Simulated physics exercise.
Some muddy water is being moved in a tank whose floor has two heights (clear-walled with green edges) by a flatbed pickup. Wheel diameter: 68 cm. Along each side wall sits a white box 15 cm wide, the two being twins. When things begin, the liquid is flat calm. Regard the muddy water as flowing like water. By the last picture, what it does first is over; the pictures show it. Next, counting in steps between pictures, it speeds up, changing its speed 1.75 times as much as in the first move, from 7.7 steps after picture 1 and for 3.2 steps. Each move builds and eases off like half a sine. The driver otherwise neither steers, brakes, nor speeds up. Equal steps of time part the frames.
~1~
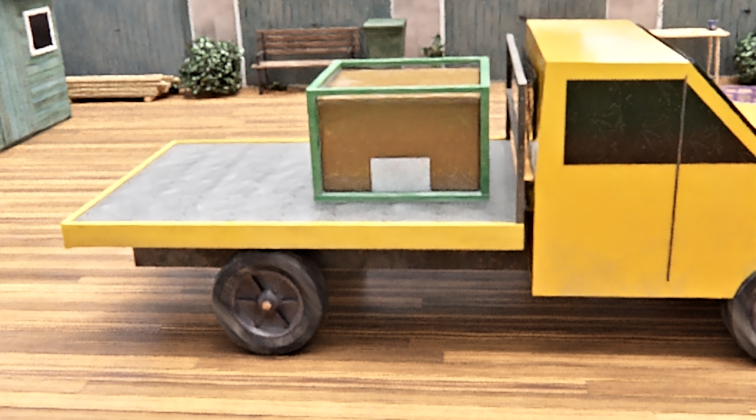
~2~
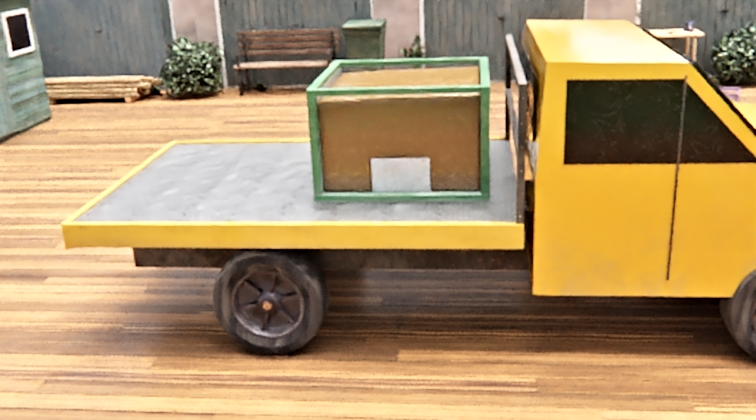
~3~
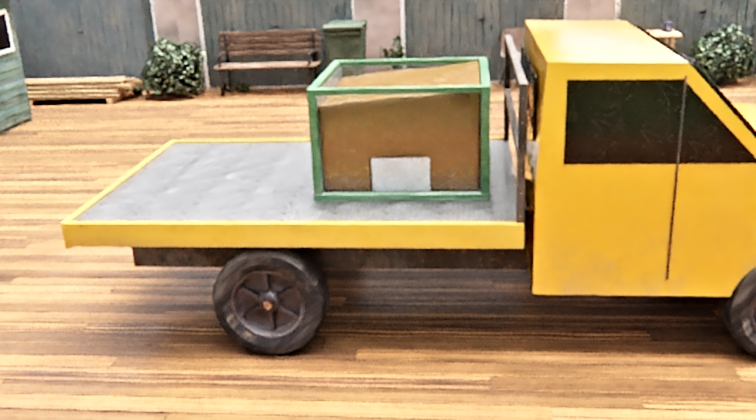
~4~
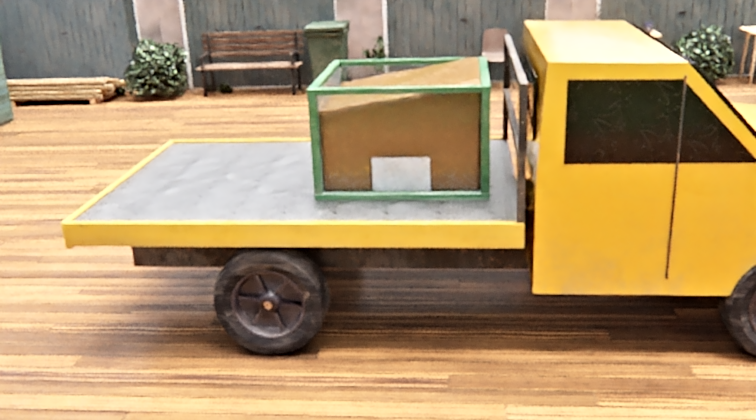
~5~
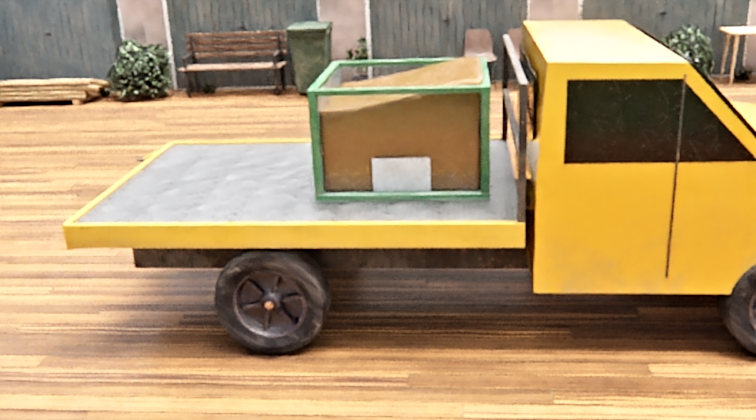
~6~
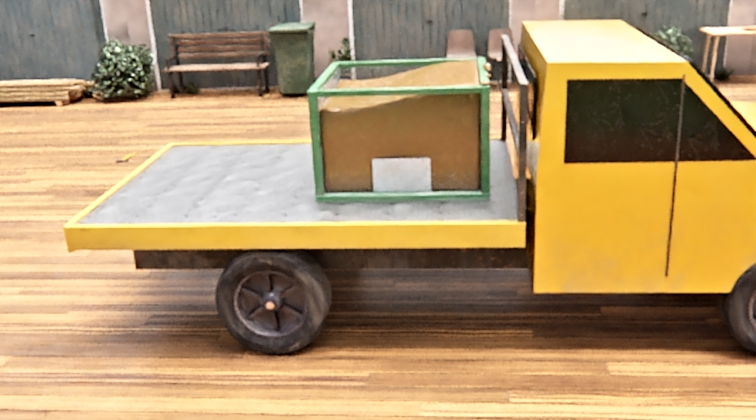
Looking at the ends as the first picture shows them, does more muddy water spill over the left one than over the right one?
Yes.
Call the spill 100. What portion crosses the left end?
Some 70 per cent of it.
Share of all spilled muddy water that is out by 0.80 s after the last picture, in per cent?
Roughly 30 per cent by then.
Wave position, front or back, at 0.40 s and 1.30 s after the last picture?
Heap position: Aft end, then fore end.
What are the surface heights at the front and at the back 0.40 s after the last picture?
Close to 52 cm at the front end and 64 cm at the back end.
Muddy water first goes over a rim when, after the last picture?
It happens at some 0.8 s.
Another 0.40 s on from the last picture, front 51 cm, middle 56 cm, back 65 cm above the lowest part of the floor; no loss so far.
Another 0.80 s on from the last picture, front 46 cm, middle 59 cm, back 62 cm above the lowest part of the floor; the loss stands at 1 per cent, over the left end.
Another 1.30 s on from the last picture, front 65 cm, middle 53 cm, back 45 cm above the lowest part of the floor; the loss stands at 3 per cent, over the left end.
Another 3.63 s on from the last picture, the loss stands at 5 per cent, over the left end, a little elsewhere; the right end has passed 1 per cent and the left end 3.
